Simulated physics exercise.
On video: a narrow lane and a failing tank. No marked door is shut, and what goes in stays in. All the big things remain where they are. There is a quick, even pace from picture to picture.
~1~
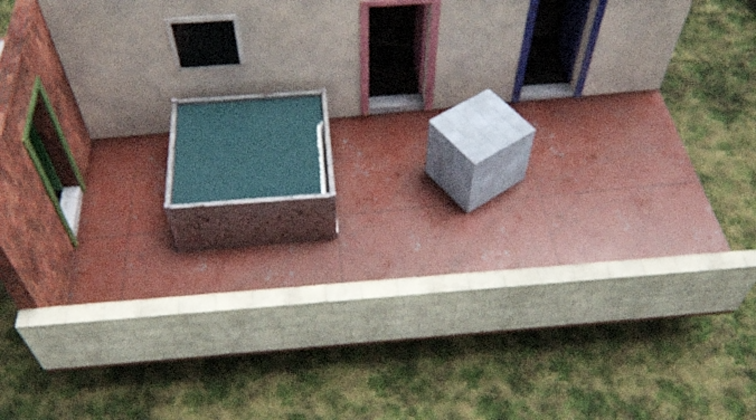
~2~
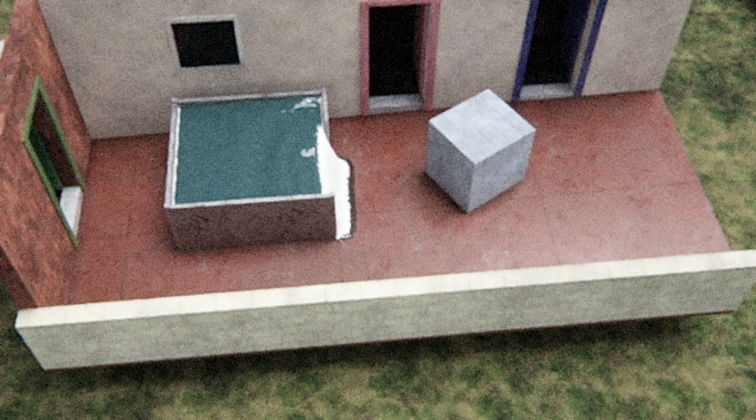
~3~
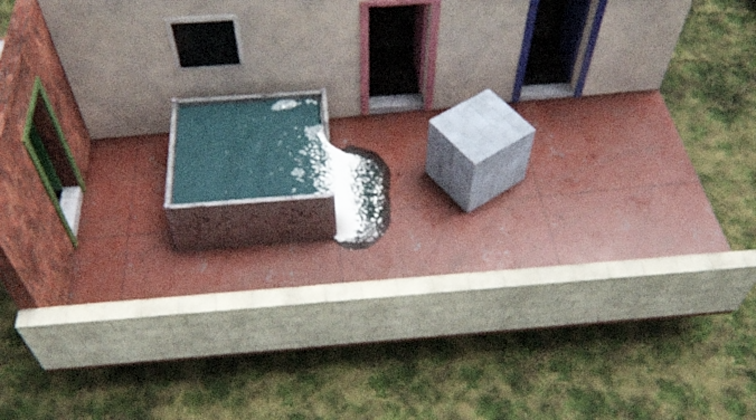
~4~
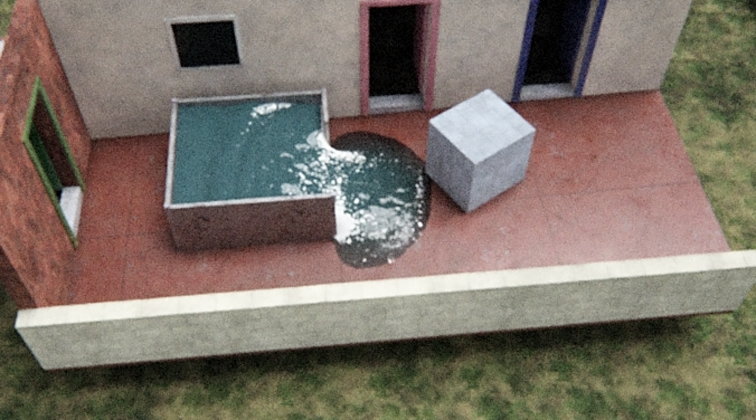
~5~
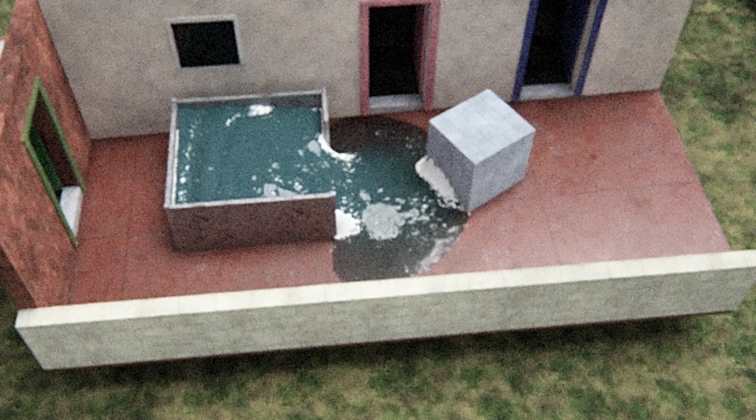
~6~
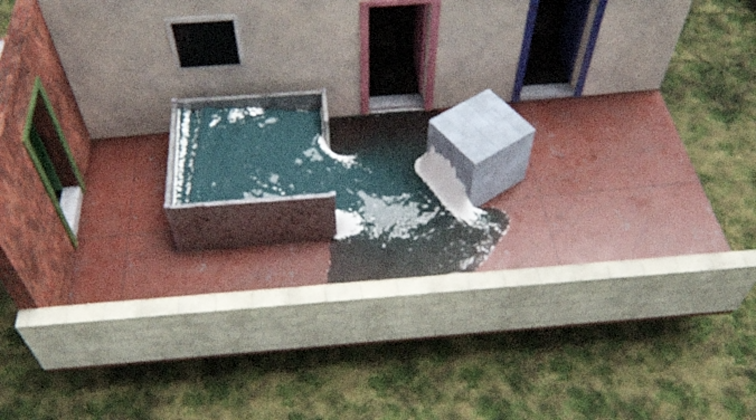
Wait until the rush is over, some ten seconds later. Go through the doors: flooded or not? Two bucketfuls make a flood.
The green door will get two buckets at most; the blue door will get two buckets at most; the pink door will get more than two buckets.
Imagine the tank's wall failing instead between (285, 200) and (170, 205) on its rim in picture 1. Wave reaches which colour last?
The blue one.
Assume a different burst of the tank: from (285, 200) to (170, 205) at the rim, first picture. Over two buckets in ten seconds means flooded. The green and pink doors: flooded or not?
The green door exceeds the mark, and the pink door remains below.
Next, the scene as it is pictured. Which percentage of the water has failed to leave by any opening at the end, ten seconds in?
60 percent or thereabouts.
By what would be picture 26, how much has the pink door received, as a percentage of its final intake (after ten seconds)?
Some 70 per cent.
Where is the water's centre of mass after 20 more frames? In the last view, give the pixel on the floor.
I'd mark it close to (387, 200).
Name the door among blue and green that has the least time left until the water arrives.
The door marked blue.
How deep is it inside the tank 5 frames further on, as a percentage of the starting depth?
Around 60 percent.
A moment on, water covers 35 % of the floor; the green door not reached, the blue door wet at the sill, nothing in, the pink door wet at the sill, nothing in.
Next, water covers 55 % of the floor; the green door not reached, the blue door wet at the sill, nothing in, the pink door under two buckets in.
Then, water covers 75 % of the floor; the green door not reached, the blue door under two buckets in, the pink door over two buckets in.
Later, water covers 95 % of the floor; the green door wet at the sill, nothing in, the blue door under two buckets in, the pink door over two buckets in.
In the end, water covers 100 % of the floor; the green door wet at the sill, nothing in, the blue door under two buckets in, the pink door over two buckets in.
